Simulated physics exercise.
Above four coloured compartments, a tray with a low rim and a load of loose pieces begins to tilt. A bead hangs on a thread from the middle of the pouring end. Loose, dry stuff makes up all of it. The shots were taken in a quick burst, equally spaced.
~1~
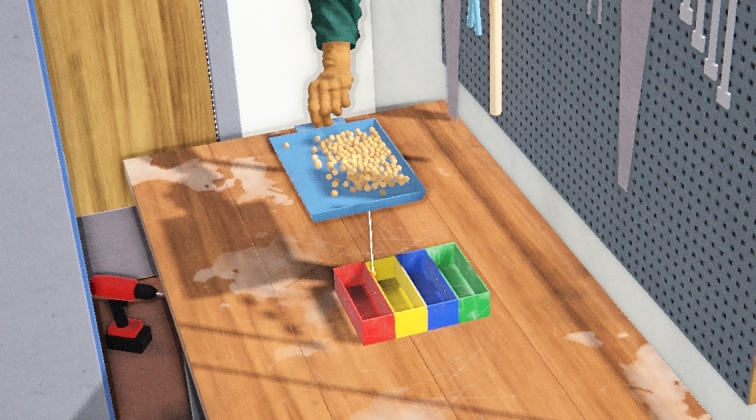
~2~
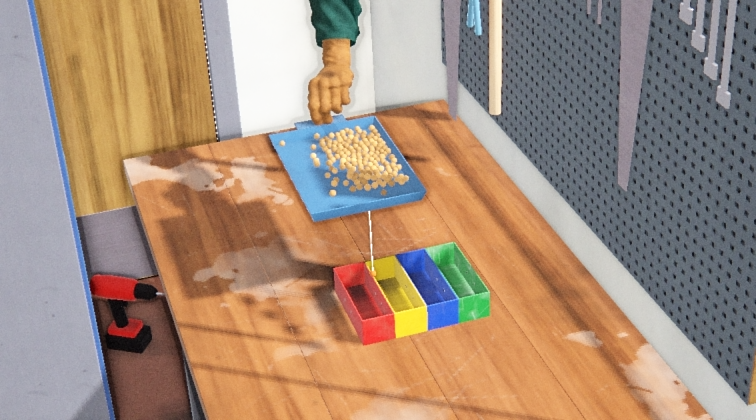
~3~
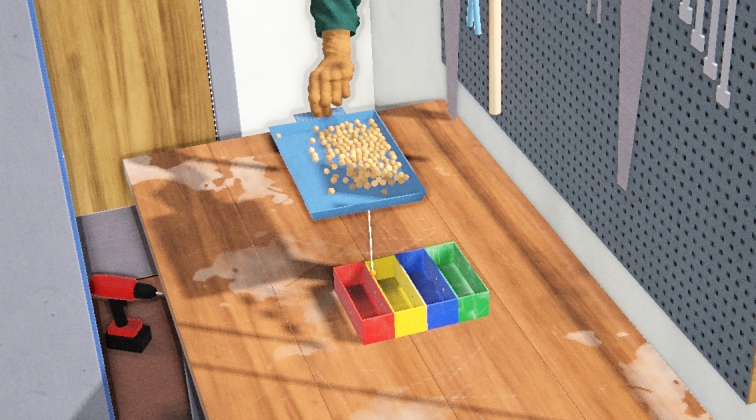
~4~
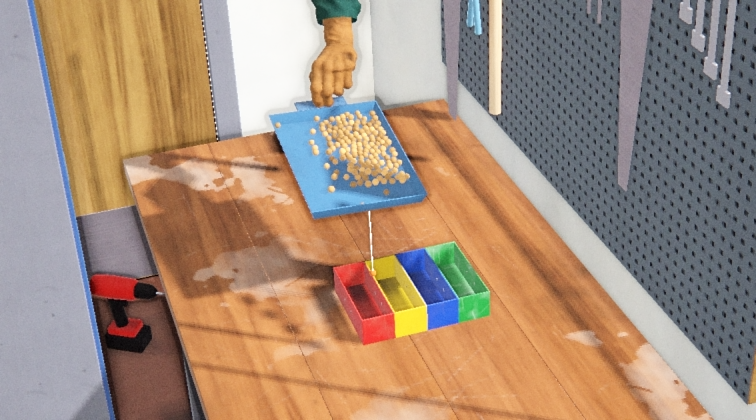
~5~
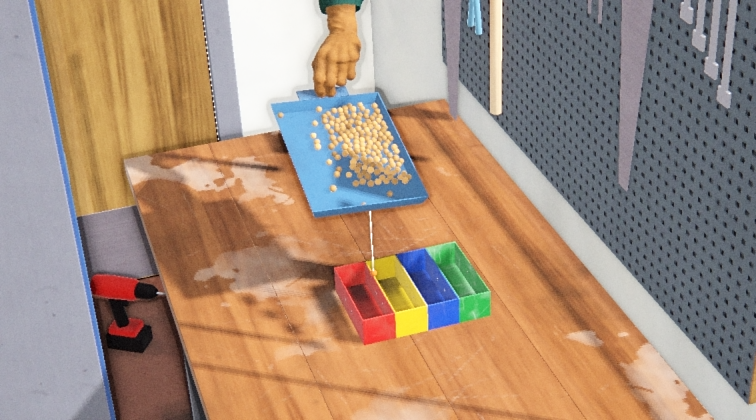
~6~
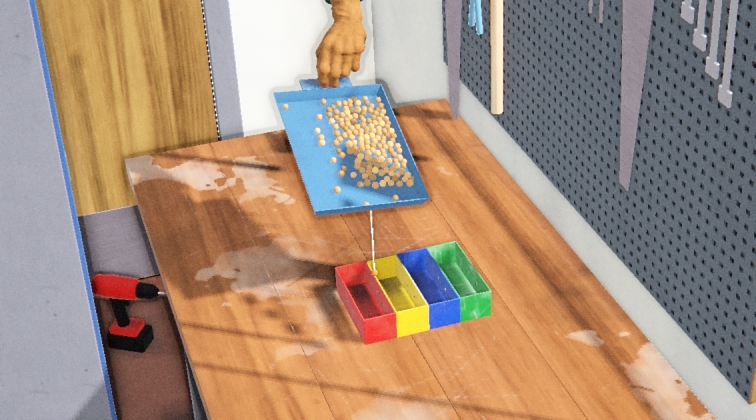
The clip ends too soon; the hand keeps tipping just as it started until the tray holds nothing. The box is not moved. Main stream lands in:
Blue.
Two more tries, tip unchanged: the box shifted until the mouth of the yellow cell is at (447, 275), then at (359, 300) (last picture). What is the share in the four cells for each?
First case around 90 %, second case around 50 %.
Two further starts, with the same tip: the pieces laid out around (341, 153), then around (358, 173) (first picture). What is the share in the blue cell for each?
You'd get near 50 percent first and near 50 percent next.
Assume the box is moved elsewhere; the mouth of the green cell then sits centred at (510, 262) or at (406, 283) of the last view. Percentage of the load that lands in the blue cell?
About 0 per cent first, then about 0 per cent.
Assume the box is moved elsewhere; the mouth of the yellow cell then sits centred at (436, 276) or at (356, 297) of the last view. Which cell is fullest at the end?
For the first spot I'd say the cell in yellow, and for the second spot the green one.
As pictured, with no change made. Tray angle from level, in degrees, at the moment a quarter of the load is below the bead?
Somewhere around 70 degrees.
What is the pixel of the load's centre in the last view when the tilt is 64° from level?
(410, 207).
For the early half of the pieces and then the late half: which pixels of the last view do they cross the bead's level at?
The opening half passes (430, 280), the closing half (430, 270).
Soon, tray tipped steeply; about two thirds on the tray; a small part in the blue cell; a stray few in the green cell; a stray few in the yellow cell; a stray few in the red cell; about a quarter falling or outside the box.
A while on, tray tipped past a quarter turn; a stray few on the tray; about half in the blue cell; about a quarter in the green cell; about a quarter in the yellow cell; a stray few in the red cell; a small part falling or outside the box.
Towards the end, tray tipped past a quarter turn; about half in the blue cell; about a quarter in the green cell; about a quarter in the yellow cell; a stray few in the red cell; a small part falling or outside the box.
Finally, tray tipped past a quarter turn; about half in the blue cell; about a quarter in the green cell; about a quarter in the yellow cell; a stray few in the red cell; a small part outside the box.
